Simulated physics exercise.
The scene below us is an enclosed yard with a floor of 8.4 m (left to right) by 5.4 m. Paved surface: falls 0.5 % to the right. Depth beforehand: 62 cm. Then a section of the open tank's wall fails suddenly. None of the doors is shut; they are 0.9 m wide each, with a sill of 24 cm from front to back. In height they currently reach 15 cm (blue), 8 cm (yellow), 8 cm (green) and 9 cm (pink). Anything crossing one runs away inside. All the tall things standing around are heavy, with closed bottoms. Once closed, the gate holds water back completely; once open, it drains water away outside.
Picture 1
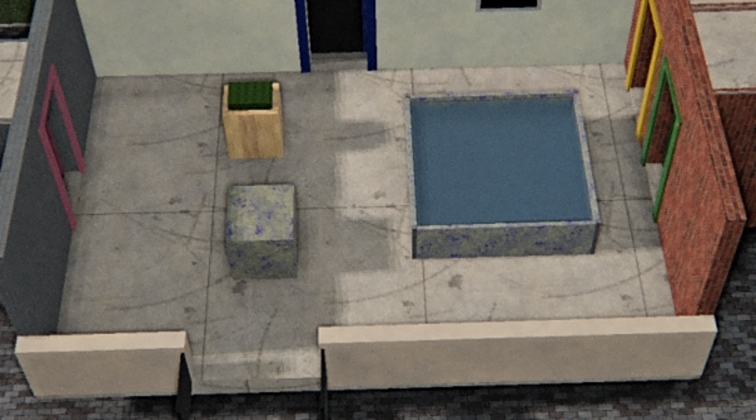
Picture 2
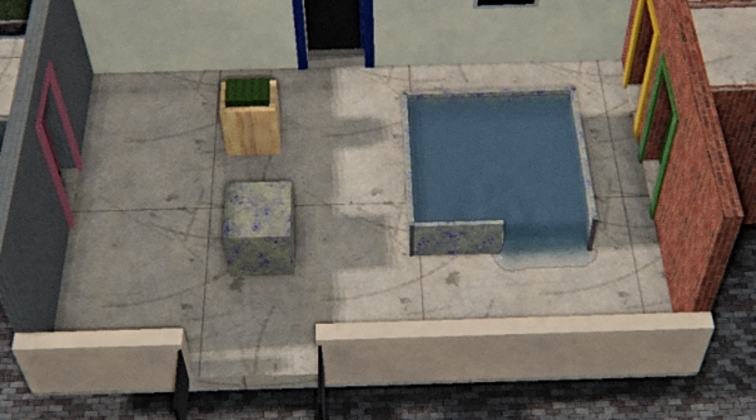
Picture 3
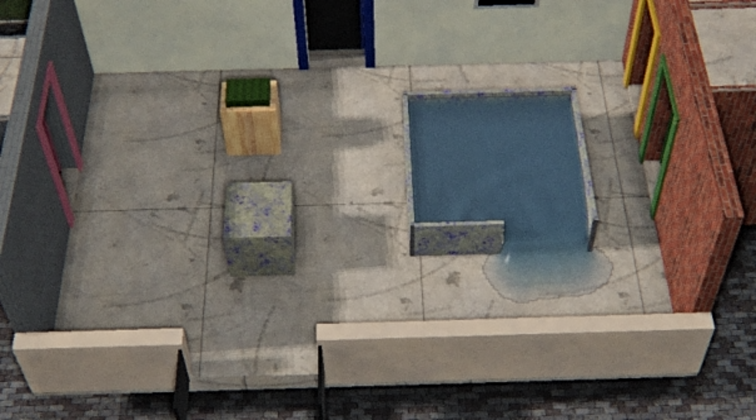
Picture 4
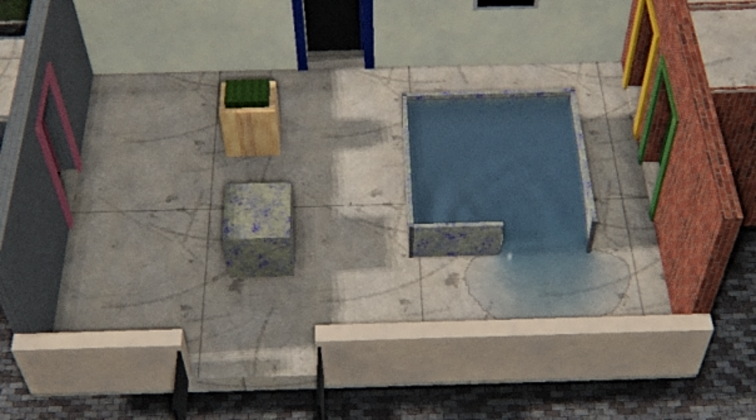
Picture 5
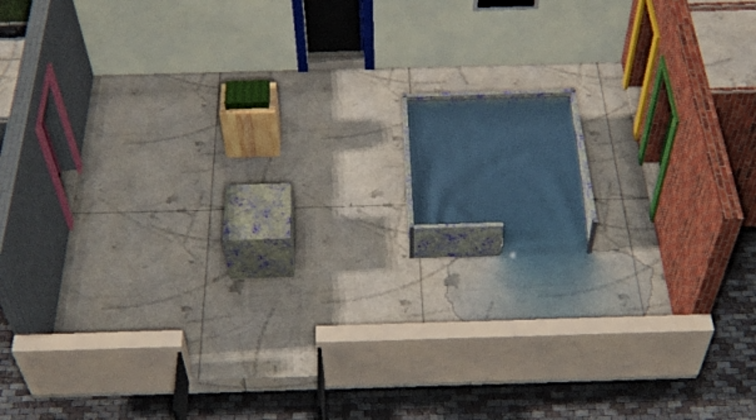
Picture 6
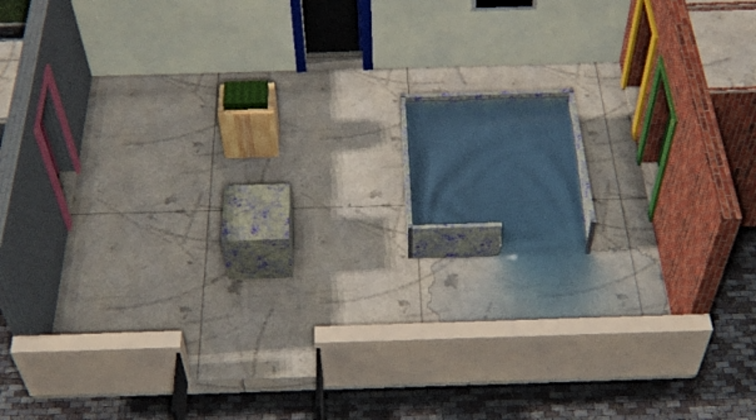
To begin with, a square open tank of still water stands on the right of a walled yard, near a stone block and a wooden planter. Then the right part of its front side is gone and water pours through the gap, spreading across the paving toward the low front wall while ripples cross the tank.
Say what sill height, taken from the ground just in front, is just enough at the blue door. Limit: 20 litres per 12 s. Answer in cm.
I would put it at 8 cm.
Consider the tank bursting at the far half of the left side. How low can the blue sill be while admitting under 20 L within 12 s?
Close to 15 cm at the least.
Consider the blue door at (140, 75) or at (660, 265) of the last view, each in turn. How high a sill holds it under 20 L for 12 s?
First place around 10.0 cm, second around 20 cm.
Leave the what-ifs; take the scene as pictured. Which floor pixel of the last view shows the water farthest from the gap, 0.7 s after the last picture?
Lab note: Front tip approx. at (360, 359).
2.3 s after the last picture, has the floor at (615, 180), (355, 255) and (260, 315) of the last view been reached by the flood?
In order: Soaked, soaked, soaked.
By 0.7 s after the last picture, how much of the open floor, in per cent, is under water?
Near 15 per cent of the open floor.
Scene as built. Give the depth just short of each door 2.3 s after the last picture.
In cm: Blue 0, yellow 4, green 8, pink 0.
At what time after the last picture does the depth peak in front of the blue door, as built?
9.0 s.
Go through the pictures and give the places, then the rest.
The open tank at (498, 160) is whole and still, 62 cm deep; the blue door at (337, 24) is dry, in the first frame.
The gap is at (545, 241), the front 0.2 m out at (505, 264); the back of the open tank holds 62 cm, in the second frame.
Water pours out at (545, 242) and has run 0.8 m, to (518, 296); about 10 cm deep outside, 62 cm at the back, in the third frame.
Water pours out at (544, 244) and has run 1.3 m, to a hidden place; about 8 cm deep outside, 62 cm at the back, in the fourth frame.
The front is at a hidden place, 1.7 m from the gap at (544, 244); 3.3 m2 of floor is wet, 62 cm left at the back, in the fifth frame.
The front is at a hidden place, 1.8 m from the gap at (543, 244); 3.9 m2 of floor is wet, 62 cm left at the back; the blue door at (332, 23), 4.7 m from the gap, is still 4.3 m from the nearest water, in the sixth frame.
Then, 0.7 s after the last picture water covers 15 % of the floor, deepest (61 cm) near (671, 350); it has not reached the blue door.
Then, 2.3 s after the last picture water covers 40 % of the floor, deepest (38 cm) near (657, 350); it has not reached the blue door.
Then, 11.3 s after the last picture water covers 100 % of the floor, deepest (14 cm) near (251, 79); 8 cm at the blue door, 0 litres in over its 15 cm sill.
At the blue door as built, the water peaked near 13 cm, 9.1 s after the last picture.
Run again over the same 12 s with other heights there, 38 litres in over 6.5 cm, 4 litres over 10.5 cm. The limit of 20 litres is kept from about 8 cm up.
